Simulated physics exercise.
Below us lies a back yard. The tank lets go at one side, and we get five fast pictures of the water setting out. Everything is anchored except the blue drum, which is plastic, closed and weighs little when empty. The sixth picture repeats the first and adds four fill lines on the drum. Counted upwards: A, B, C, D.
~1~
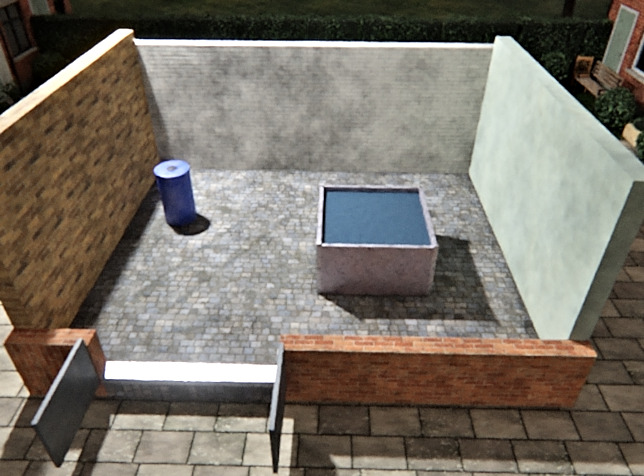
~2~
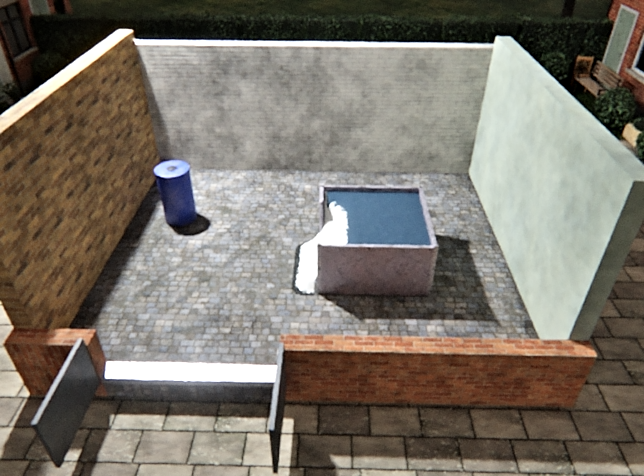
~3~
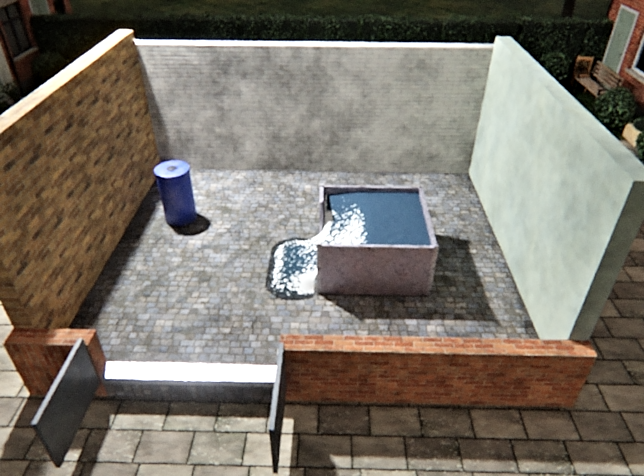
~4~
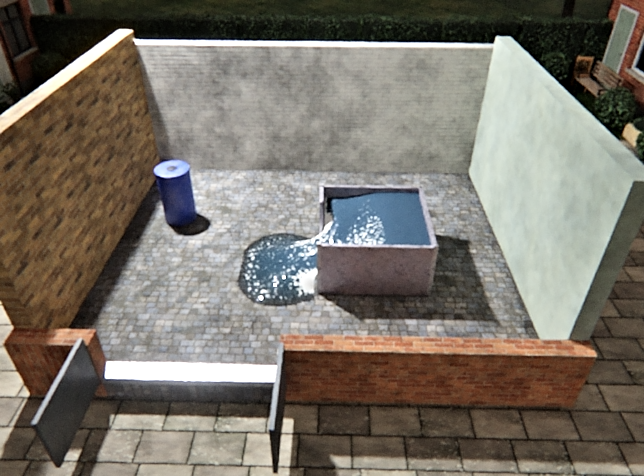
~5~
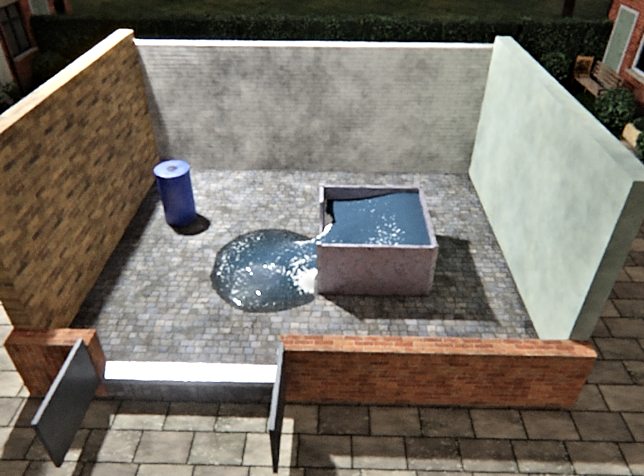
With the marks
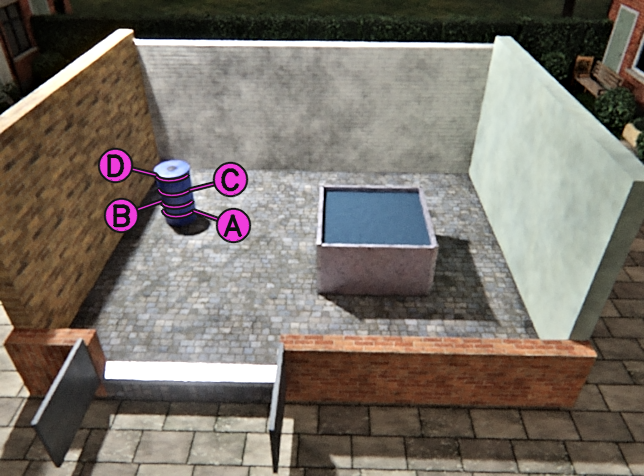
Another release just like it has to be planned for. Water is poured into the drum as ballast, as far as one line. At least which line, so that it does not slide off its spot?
The answer is level A.
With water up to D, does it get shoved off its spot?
No.
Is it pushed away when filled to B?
No, that is safe.
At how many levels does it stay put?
All four.
On the marked copy, A at (175, 216); B at (173, 207); C at (171, 195); D at (168, 180); from the bottom up A, B, C, D.
If A is chosen, it shifts by a finger or two and stays.
If B is chosen, it does not move.
If C is chosen, it does not move.
If D is chosen, it does not move.
